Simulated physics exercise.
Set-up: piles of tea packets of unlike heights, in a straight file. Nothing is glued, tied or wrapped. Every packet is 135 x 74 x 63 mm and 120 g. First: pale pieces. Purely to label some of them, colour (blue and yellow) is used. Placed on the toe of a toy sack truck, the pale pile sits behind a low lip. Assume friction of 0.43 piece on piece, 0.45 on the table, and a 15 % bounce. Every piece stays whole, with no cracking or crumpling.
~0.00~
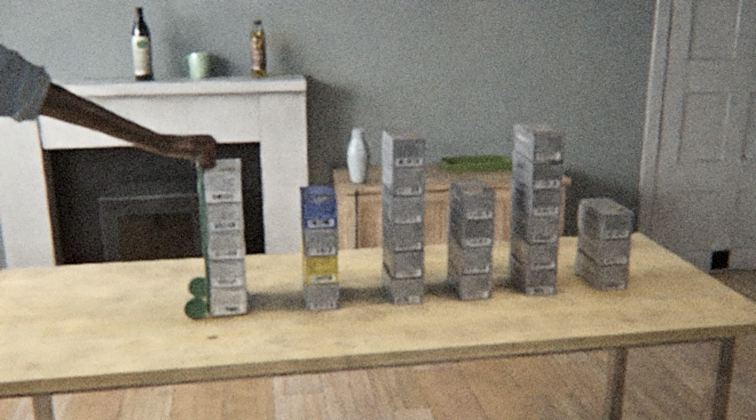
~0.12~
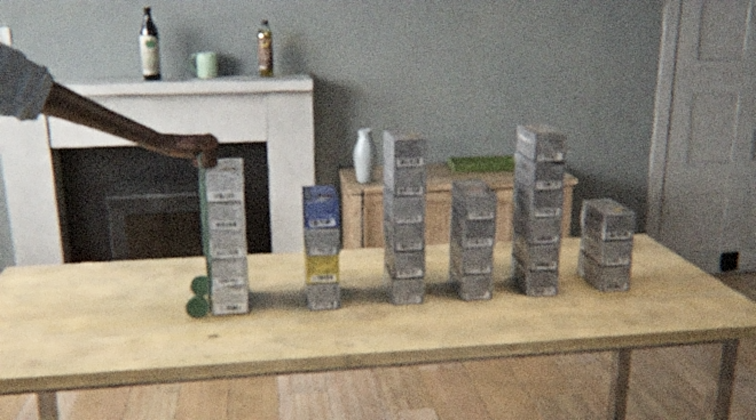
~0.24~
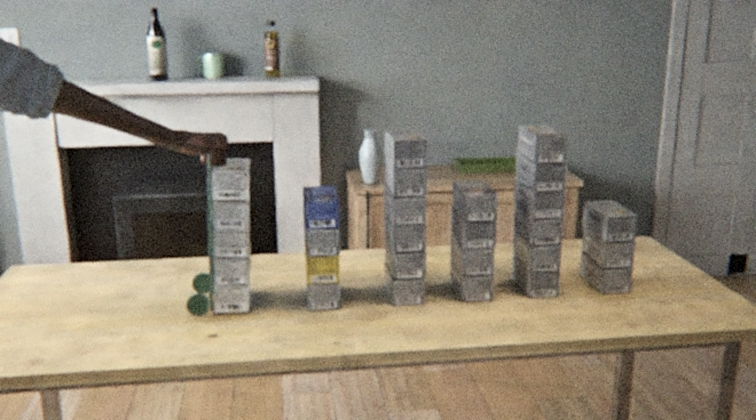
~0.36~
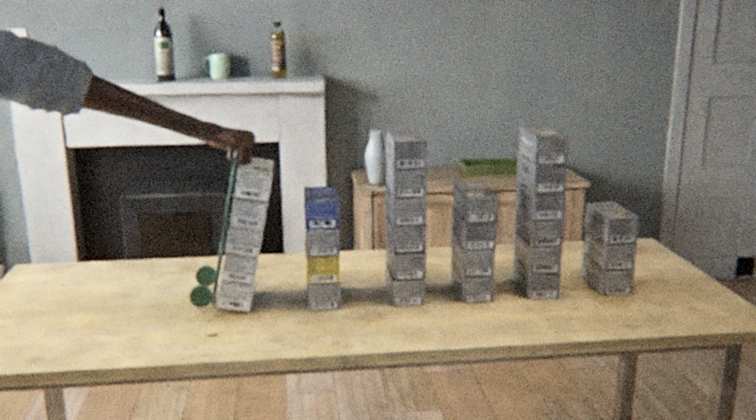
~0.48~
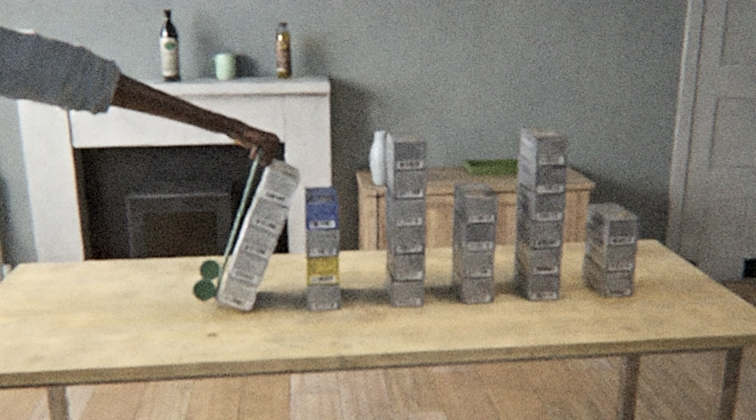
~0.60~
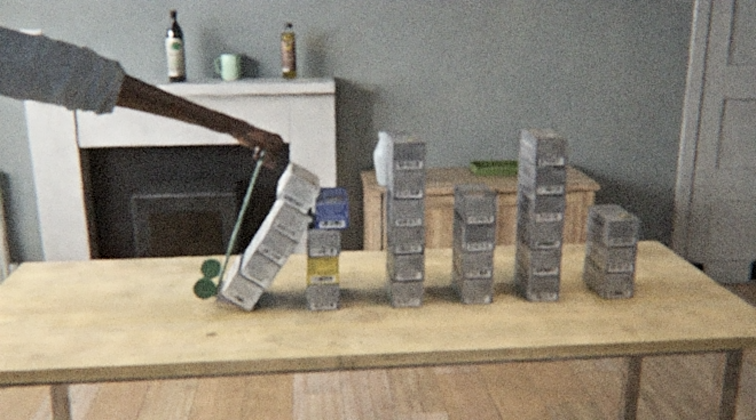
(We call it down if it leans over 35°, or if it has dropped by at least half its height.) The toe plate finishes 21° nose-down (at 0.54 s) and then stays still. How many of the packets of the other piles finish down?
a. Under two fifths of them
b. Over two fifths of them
Over two fifths of them.
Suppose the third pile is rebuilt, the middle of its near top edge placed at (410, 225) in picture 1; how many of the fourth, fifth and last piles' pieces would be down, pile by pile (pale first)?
Result: Fourth pile 0, fifth pile 0, last pile 0.
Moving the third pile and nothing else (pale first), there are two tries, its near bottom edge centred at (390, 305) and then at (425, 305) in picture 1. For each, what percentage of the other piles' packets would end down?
100 and 90 %.
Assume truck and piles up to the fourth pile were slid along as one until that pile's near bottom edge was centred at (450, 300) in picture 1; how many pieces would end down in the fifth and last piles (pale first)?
It would come to fifth 6, last 3.
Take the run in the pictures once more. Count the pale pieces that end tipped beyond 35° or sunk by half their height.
5 of them.
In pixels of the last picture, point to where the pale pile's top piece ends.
Look for the top piece around pixel (381, 248).
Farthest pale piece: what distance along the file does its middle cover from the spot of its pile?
It ends around 34 cm away.
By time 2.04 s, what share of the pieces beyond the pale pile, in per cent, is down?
90 percent by then.
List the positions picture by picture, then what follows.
In the first picture (we follow the side turned to the camera; the camera moves round a little), truck frame (200, 188) 0° forward; yellow packet (322, 270); blue packet (321, 214); no other piece has moved.
In the second picture, truck frame (202, 188) 0° forward; yellow packet (323, 270).
In the third picture, truck frame (209, 186) 3° forward; blue packet (322, 215).
In the fourth picture, truck frame (232, 182) 12° forward, top of the pale pile leaning 12°; blue packet (323, 215); no other piece has moved.
In the fifth picture, truck frame (251, 181) 20° forward, top of the pale pile leaning 22°; blue packet (322, 215); no other piece has moved.
In the sixth picture, truck frame (254, 181) 21° forward, top of the pale pile leaning 32°; blue packet (332, 215) displaced 23 mm; yellow packet (323, 271); one has shifted.
Around 1.24 s, 5 of the pale pile down; 4 of the 23 other packets down; yellow packet tipped 49°, 43 mm lower; blue packet tipped 17°, 43 mm lower.
Around 2.04 s, 5 of the pale pile down; 21 of the 23 other packets down; yellow packet tipped 46°, 46 mm lower; blue packet tipped 24°, 7 cm lower.
Finally (2.8 s), 5 of the pale pile down; 21 of the 23 other packets down; yellow packet tipped 45°, 46 mm lower; blue packet tipped 25°, 7 cm lower. That is 91 per cent. Seen by the last camera, middles, yellow packet near (374, 278), blue packet near (438, 232).
